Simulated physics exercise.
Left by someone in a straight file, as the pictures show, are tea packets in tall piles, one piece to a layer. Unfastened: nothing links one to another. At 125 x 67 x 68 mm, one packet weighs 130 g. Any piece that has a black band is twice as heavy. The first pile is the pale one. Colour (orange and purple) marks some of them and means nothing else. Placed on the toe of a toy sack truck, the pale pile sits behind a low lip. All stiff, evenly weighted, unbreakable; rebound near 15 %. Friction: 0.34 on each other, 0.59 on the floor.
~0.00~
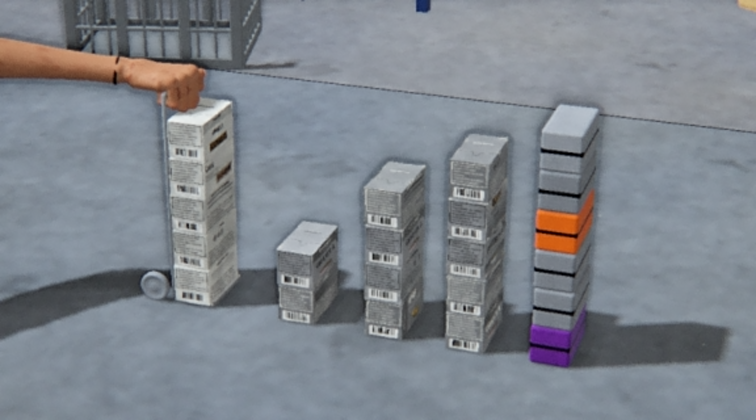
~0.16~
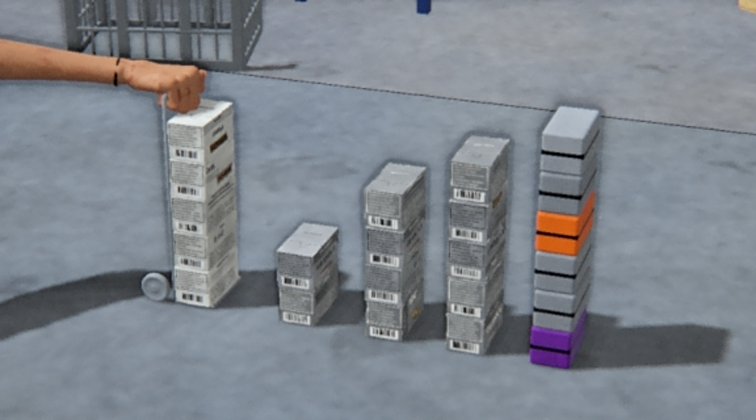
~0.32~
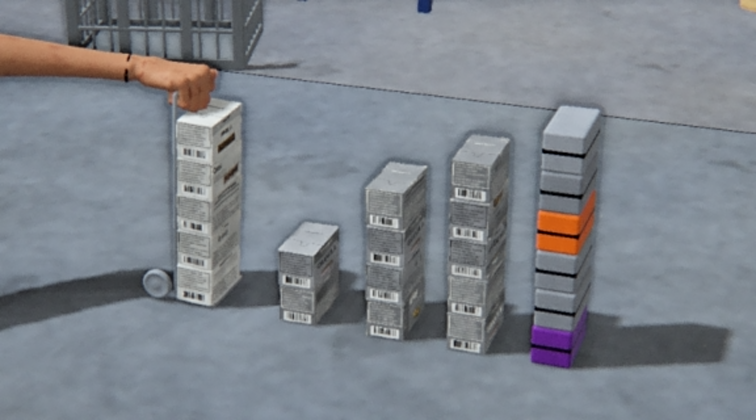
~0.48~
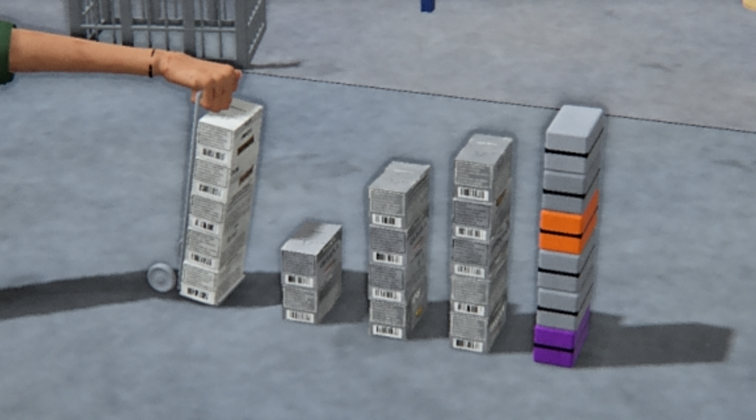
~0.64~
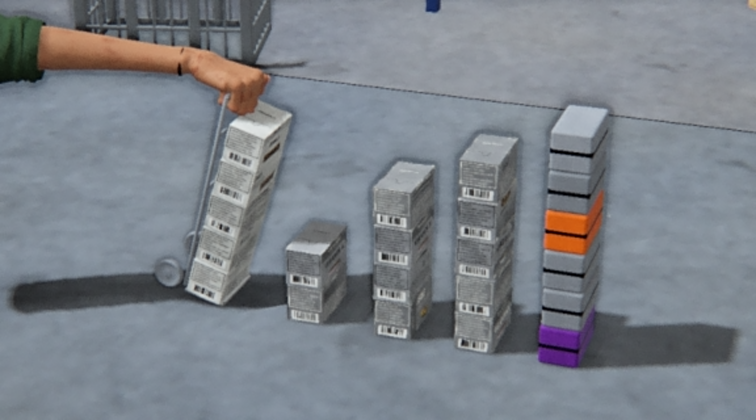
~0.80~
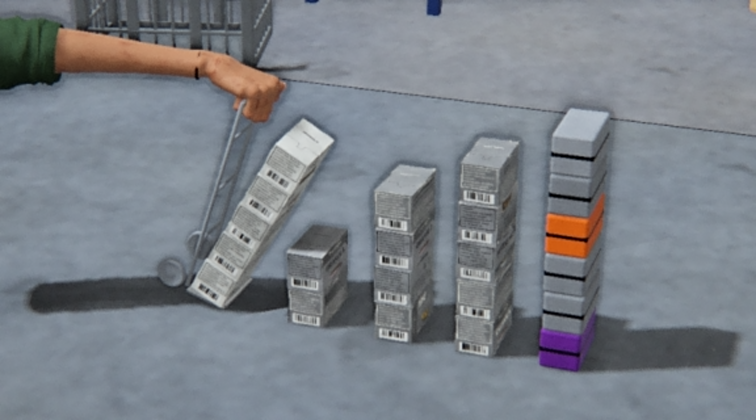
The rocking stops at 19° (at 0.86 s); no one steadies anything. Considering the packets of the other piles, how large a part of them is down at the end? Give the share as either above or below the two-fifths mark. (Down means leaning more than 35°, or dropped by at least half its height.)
The share is below the two-fifths mark.
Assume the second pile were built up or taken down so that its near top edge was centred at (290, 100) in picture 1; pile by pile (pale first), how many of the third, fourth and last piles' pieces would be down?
Pile by pile that makes third 3, fourth 5, last 6.
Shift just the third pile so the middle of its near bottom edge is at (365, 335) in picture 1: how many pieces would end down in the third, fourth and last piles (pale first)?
Third 1; fourth 0; last 0.
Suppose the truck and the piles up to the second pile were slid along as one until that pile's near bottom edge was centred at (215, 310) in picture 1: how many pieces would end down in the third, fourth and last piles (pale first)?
After that shift, the third pile would have 0 down, the fourth 0 and the last 0.
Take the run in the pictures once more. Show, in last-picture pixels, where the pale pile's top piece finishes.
It ends up centred around (377, 234) in the last view.
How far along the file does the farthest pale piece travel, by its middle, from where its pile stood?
Something like 30 cm along the file.
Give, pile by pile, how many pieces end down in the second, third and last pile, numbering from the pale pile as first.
The second pile gives 0, the third 0, the last 0.
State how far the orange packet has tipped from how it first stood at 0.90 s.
About 0°.
After 0.86 s, 5 of the pale pile down; none of the 17 other packets down.
After 1.00 s, 4 of the pale pile down; none of the 17 other packets down, 3 disturbed.
After 1.58 s, 5 of the pale pile down; none of the 17 other packets down, 4 disturbed.
In the end (2.2 s), 5 of the pale pile down; none of the 17 other packets down, 5 disturbed; purple packet unmoved; orange packet unmoved. That is 0 per cent. From the last view, middles, purple packet near (568, 334), orange packet near (576, 222).
